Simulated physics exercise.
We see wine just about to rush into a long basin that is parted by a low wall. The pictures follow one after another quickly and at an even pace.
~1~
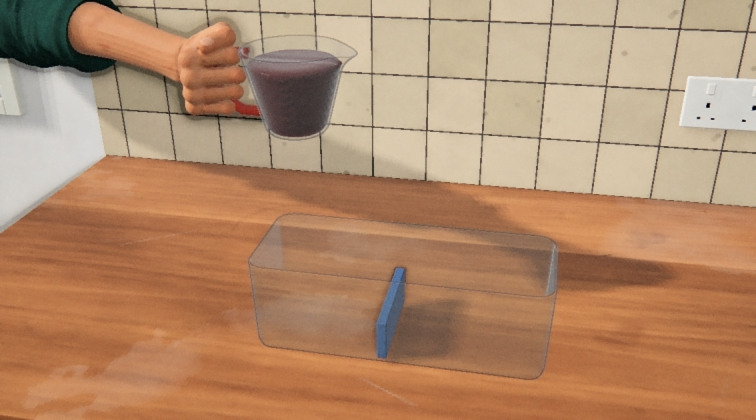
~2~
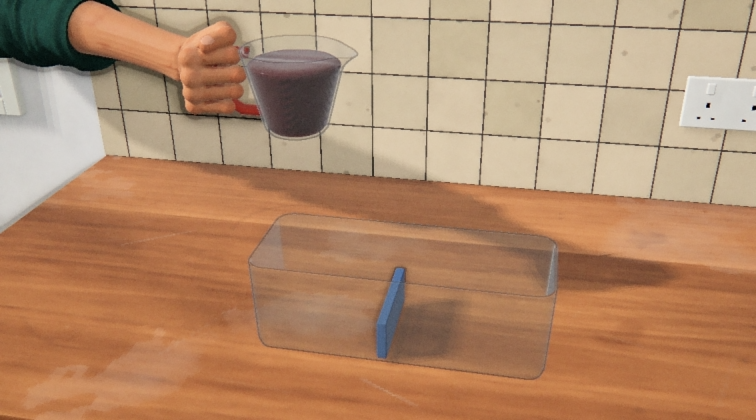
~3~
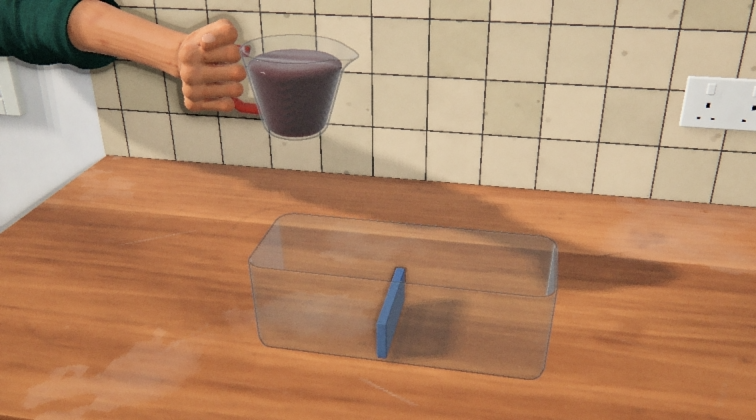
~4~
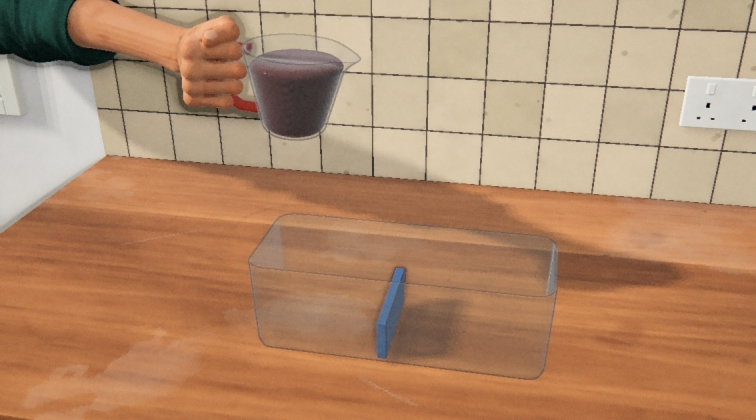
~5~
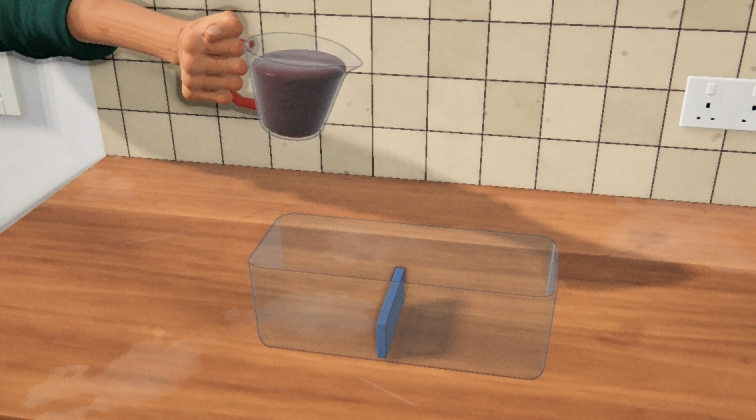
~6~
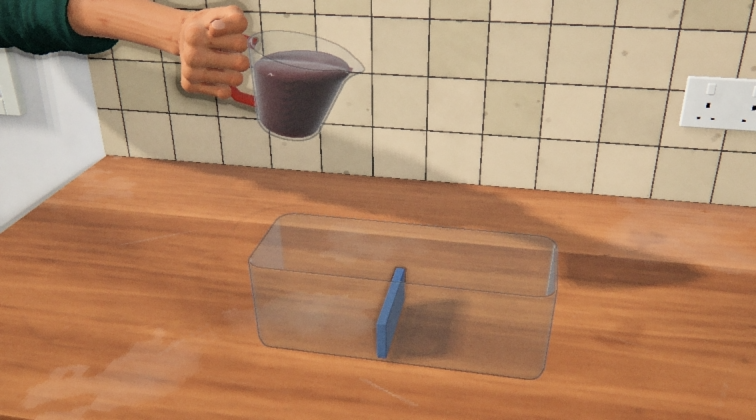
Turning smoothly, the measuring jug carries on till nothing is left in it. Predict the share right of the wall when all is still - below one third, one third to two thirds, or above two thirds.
Most likely beyond two thirds will rest right of the wall.
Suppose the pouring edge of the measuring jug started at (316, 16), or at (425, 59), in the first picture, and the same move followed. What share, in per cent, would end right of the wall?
The first gives 30 %, the second 95 %.
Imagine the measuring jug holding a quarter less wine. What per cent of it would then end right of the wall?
Near 70 %.
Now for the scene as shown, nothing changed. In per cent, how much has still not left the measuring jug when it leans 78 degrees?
Still holding around 50 %, give or take.
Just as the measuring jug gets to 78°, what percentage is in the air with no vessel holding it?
It's about 35 per cent.
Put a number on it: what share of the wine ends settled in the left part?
Around 20 %.
A moment on, the measuring jug is tipped on its side and 52 per cent is still to pour, 0 is left of the wall and 12 right of it.
Next, the measuring jug is tipped right over and 2 per cent is still to pour, 13 is left of the wall and 75 right of it.
Then the measuring jug is tipped right over and 0 per cent is still to pour, 21 is left of the wall and 77 right of it.
Later the measuring jug is tipped right over and 0 per cent is still to pour, 21 is left of the wall and 77 right of it.
Finally, 22 per cent lies left of the wall, 77 right of it and 1 outside.
